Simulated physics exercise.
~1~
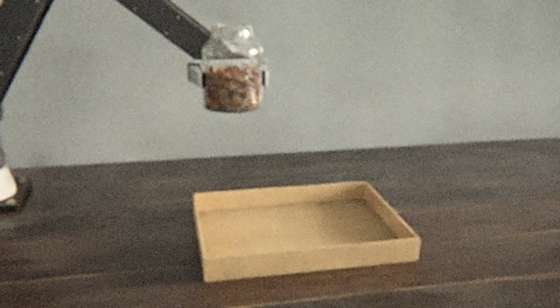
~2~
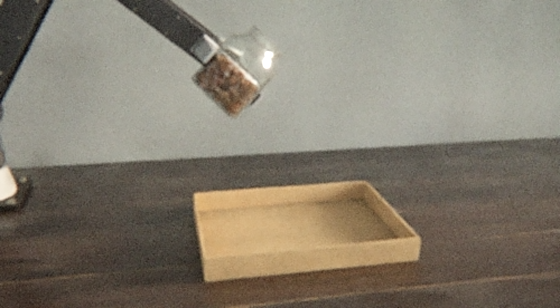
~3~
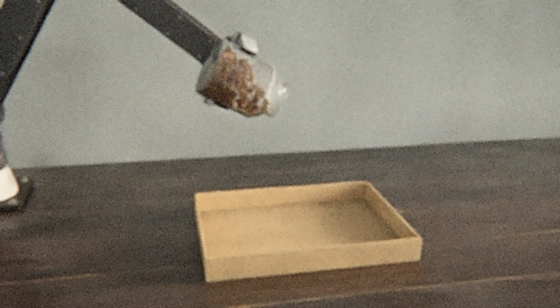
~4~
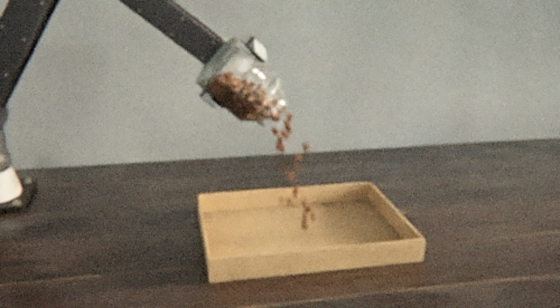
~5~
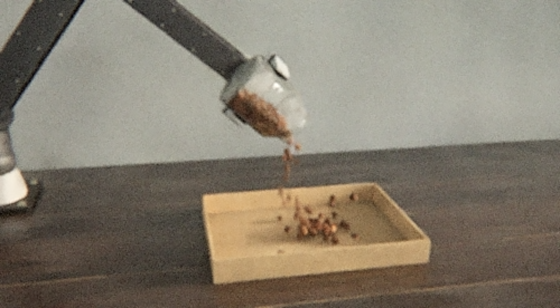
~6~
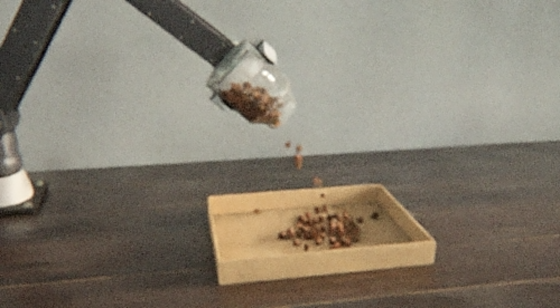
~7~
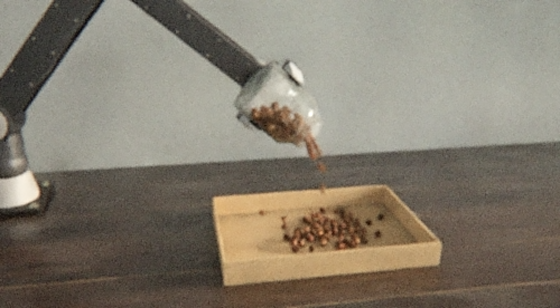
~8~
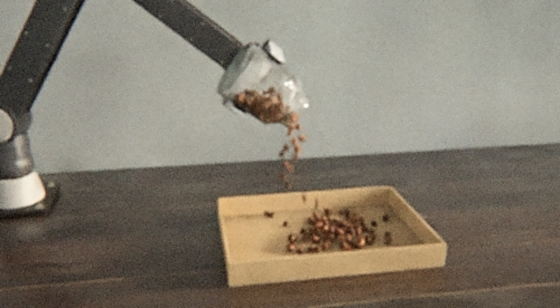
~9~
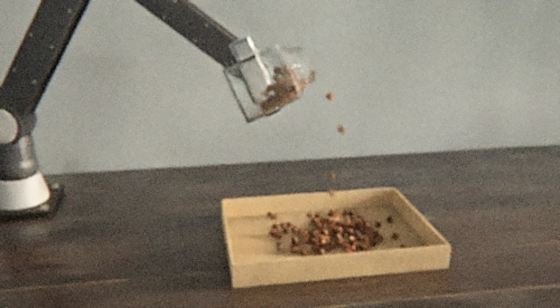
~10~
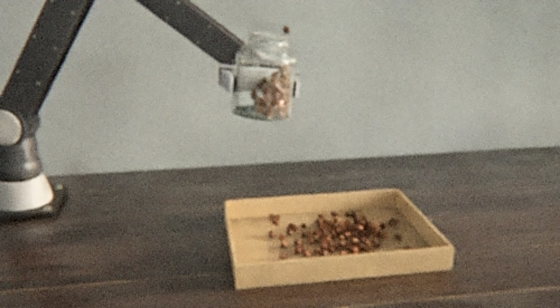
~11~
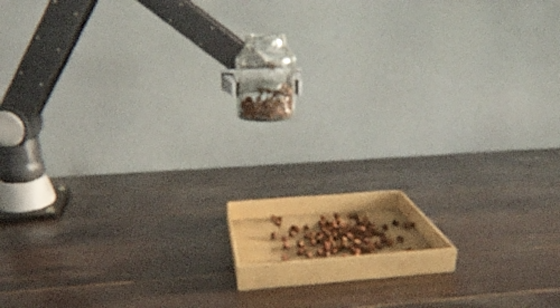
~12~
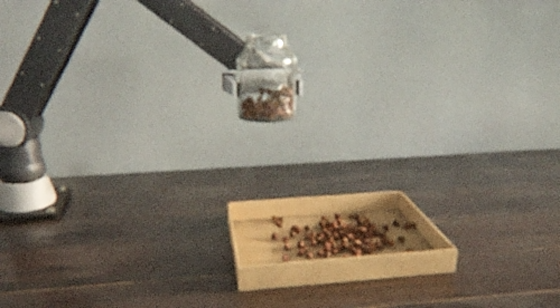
A clear jar partly filled with reddish-brown pellets is held by a dark robotic arm reaching in from the left, above a shallow tan tray on a dark wooden table. The view is from the front and slightly above, against a plain grey-green wall. The arm tips the jar to the right until its mouth points downward, and pellets spill out in a thin, uneven stream, scattering into a loose pile in the tray. The arm then turns the jar upright again as the last few pellets fall. It ends with many pellets spread across the tray and some still in the jar.
